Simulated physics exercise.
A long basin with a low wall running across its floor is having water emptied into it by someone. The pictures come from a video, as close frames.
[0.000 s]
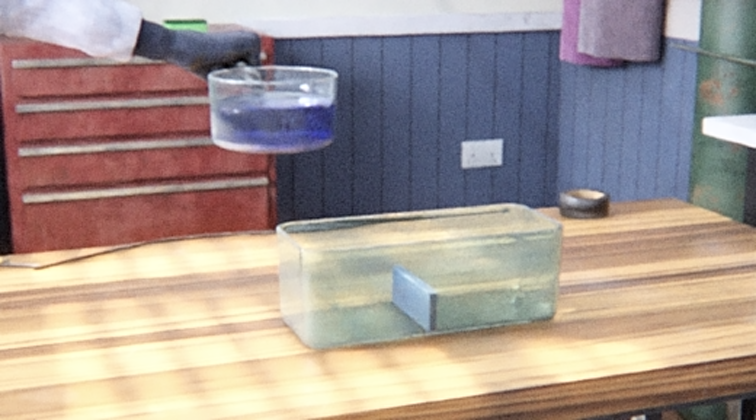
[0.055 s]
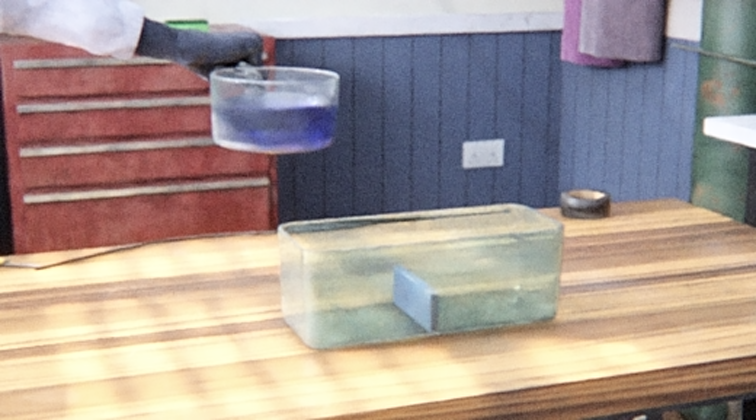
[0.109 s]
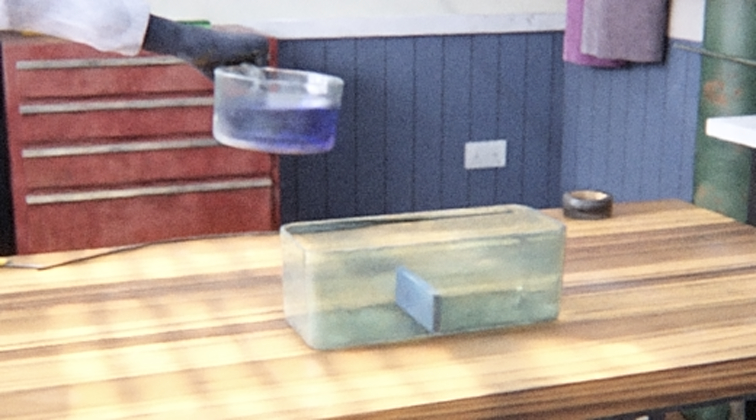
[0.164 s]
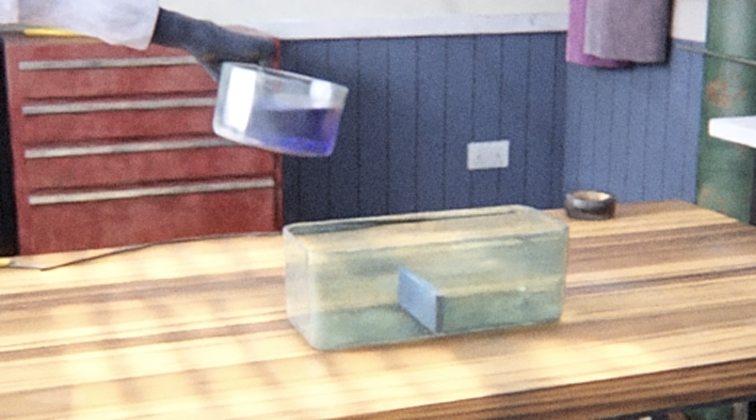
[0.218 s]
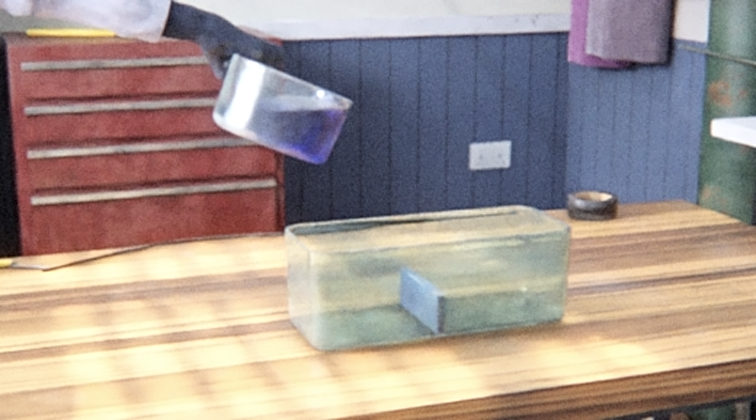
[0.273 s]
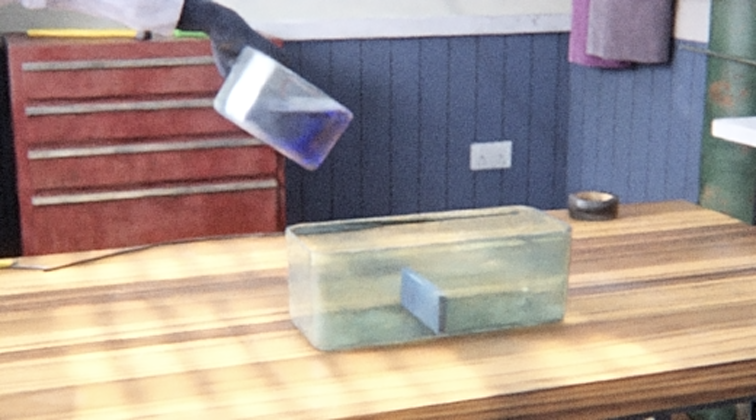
A dark-gloved hand tilting a round clear dish of purple-blue liquid down to the right above a long glass basin.
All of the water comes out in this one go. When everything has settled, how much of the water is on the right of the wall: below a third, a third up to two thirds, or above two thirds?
Low band.
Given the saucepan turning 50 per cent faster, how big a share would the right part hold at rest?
It comes to some 15 per cent.
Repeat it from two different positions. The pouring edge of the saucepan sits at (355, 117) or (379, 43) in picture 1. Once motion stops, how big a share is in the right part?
One after the other: 5 %, 60 %.
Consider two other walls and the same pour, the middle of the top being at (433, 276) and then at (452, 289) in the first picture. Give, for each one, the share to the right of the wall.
Try 1: About 10 percent; try 2: About 20 percent.
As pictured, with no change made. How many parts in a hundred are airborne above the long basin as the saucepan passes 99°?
I'd reckon some 45 per cent.
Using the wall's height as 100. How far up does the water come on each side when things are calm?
I'd say about 70 for the left and about 0 for the right.
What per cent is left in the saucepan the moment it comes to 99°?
It still holds around 30 per cent there.
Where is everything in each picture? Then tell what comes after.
Tilt 0°; pouring edge (333, 74); surface from (214, 104) to (329, 97); the long basin's rim runs from (289, 240) to (542, 217); the wall's top is at (414, 280), in the first picture.
Tilt 2°; pouring edge (335, 76); surface from (215, 104) to (329, 98), in the second picture.
Tilt 6°; pouring edge (339, 82); surface from (218, 104) to (333, 100), in the third picture.
Tilt 14°; pouring edge (344, 91); surface from (220, 104) to (337, 102), in the fourth picture.
Tilt 23°; pouring edge (347, 102); surface from (220, 103) to (342, 104), in the fifth picture.
Tilt 35°; pouring edge (348, 116); surface from (218, 101) to (347, 107), in the sixth picture.
A moment on, the saucepan is tipped on its side and 28 per cent is still to pour, 26 is left of the wall and 0 right of it.
Next, the saucepan is tipped right over and 4 per cent is still to pour, 80 is left of the wall and 2 right of it.
Then the saucepan is tipped right over and 0 per cent is still to pour, 90 is left of the wall and 6 right of it.
Later the saucepan is tipped right over and 0 per cent is still to pour, 90 is left of the wall and 7 right of it.
In the end 90 per cent lies left of the wall, 7 right of it and 3 outside.
